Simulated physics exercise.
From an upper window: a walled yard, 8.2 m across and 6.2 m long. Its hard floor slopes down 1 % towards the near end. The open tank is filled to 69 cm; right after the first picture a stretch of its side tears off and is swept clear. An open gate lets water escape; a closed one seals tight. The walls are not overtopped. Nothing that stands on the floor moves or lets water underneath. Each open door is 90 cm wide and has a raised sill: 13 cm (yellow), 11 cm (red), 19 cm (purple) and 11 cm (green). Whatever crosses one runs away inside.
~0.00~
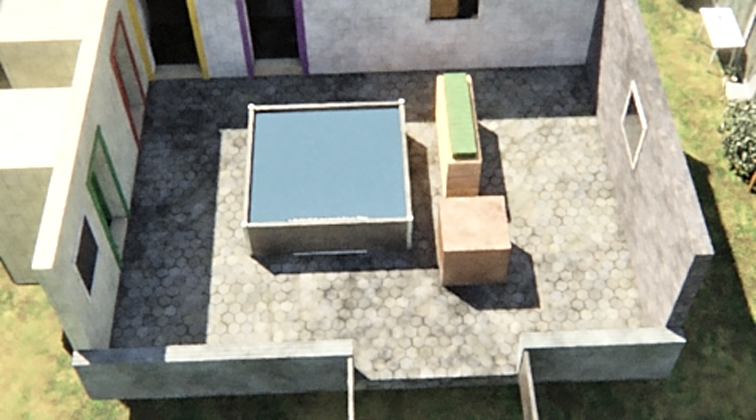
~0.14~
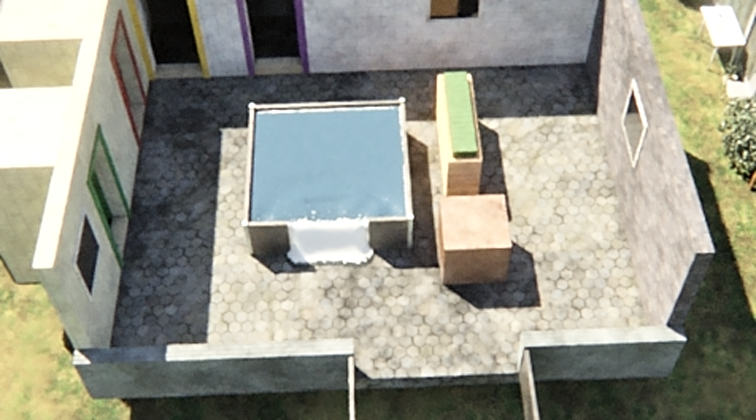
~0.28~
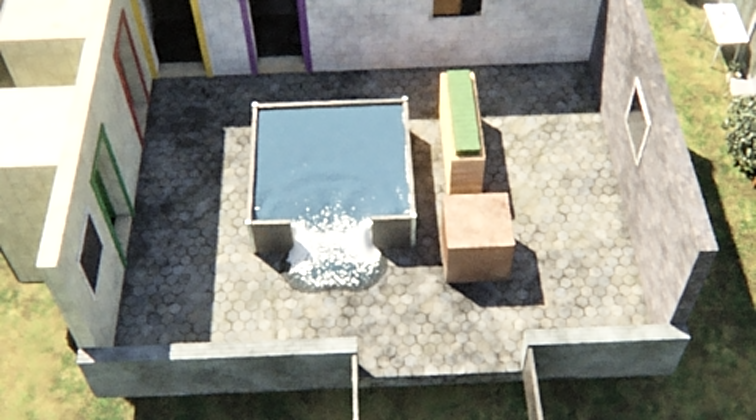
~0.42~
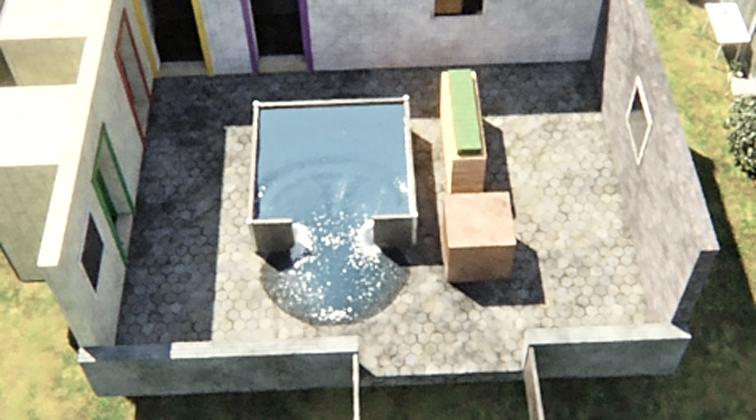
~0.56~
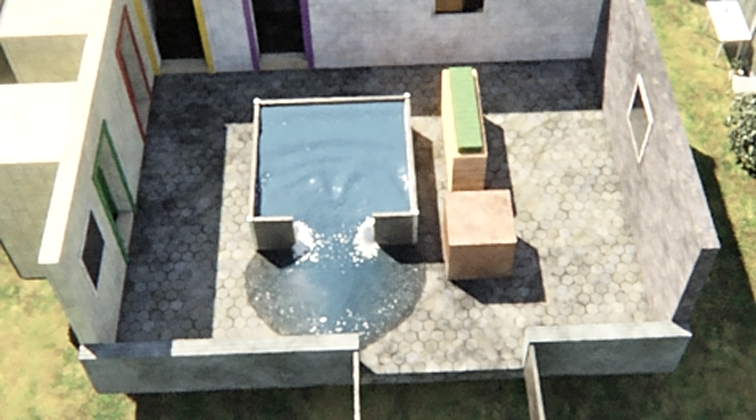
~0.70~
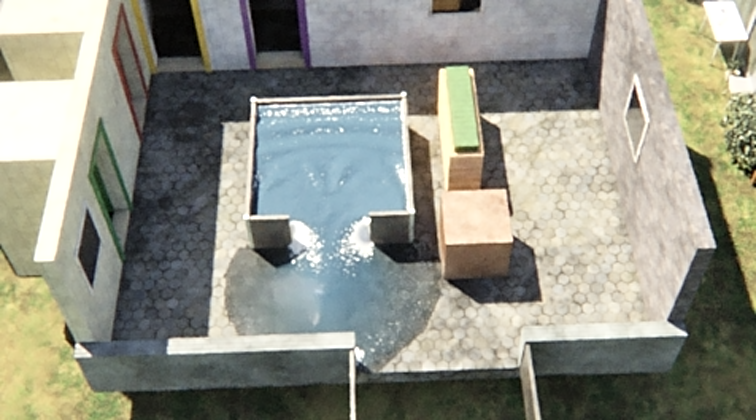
Open tank of water in a walled paved yard bursting at its near side, water pouring out and spreading across the floor.
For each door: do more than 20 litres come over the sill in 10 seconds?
Door by door: At the yellow door it keeps below the limit; at the red door it stays under the limit; at the purple door it stays under the limit; at the green door it keeps below the limit.
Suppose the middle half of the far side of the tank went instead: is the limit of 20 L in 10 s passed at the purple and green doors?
Against that limit: Purple above, green below.
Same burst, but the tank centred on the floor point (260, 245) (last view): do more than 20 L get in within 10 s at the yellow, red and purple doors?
Then: Yellow past it, red not over, purple under.
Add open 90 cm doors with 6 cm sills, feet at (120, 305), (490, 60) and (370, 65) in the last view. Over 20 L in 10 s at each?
In that order: Past it, not over, under.
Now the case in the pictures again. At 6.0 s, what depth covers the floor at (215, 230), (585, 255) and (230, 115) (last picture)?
In that order: 4, 0 and 6 cm.
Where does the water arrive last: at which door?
It is the purple one.
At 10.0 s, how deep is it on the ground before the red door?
About 10.5 cm.
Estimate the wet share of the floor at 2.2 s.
Near 20 per cent is wet.
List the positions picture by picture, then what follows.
The first frame shows the open tank at (327, 164) is whole and still, 69 cm deep.
In the second frame, water pours out at (330, 240) and has run 0.7 m, to (291, 260); typically 6 cm deep outside, 69 cm at the open tank's back.
In the third frame, water pours out at (333, 240) and has run 0.9 m, to (302, 287); typically 11 cm deep outside, 69 cm at the open tank's back.
In the fourth frame, the front is at (318, 321), 1.4 m from the gap at (334, 239); 2.3 m2 of floor is under water; 69 cm left at the back of the open tank.
In the fifth frame, water pours out at (335, 236) and has run 2.0 m, to a hidden place; typically 6 cm deep outside, 68 cm at the open tank's back.
In the sixth frame, the front is at a hidden place, 2.4 m from the gap at (331, 235); 5.2 m2 of floor is under water; 61 cm left at the back of the open tank.
After 1.4 s water covers 20 % of the floor and is deepest (45 cm) near (326, 349); yellow door not reached, red door not reached, purple door not reached, green door not reached.
After 2.2 s water covers 20 % of the floor and is deepest (42 cm) near (108, 367); yellow door not reached, red door not reached, purple door not reached, green door not reached.
After 3.5 s water covers 30 % of the floor and is deepest (33 cm) near (120, 367); yellow door not reached, red door not reached, purple door not reached, green door 10 cm at the sill, 0 L in.
After 6.0 s water covers 55 % of the floor and is deepest (22 cm) near (108, 367); yellow door 13 cm at the sill, 0 L in, red door 4 cm at the sill, 0 L in, purple door 10 cm at the sill, 0 L in, green door 9 cm at the sill, 0 L in.
After 10.0 s water covers 75 % of the floor and is deepest (14 cm) near (108, 367); yellow door 9 cm at the sill, 1 L in, red door 11 cm at the sill, 4 L in, purple door 7 cm at the sill, 0 L in, green door 6 cm at the sill, 0 L in.
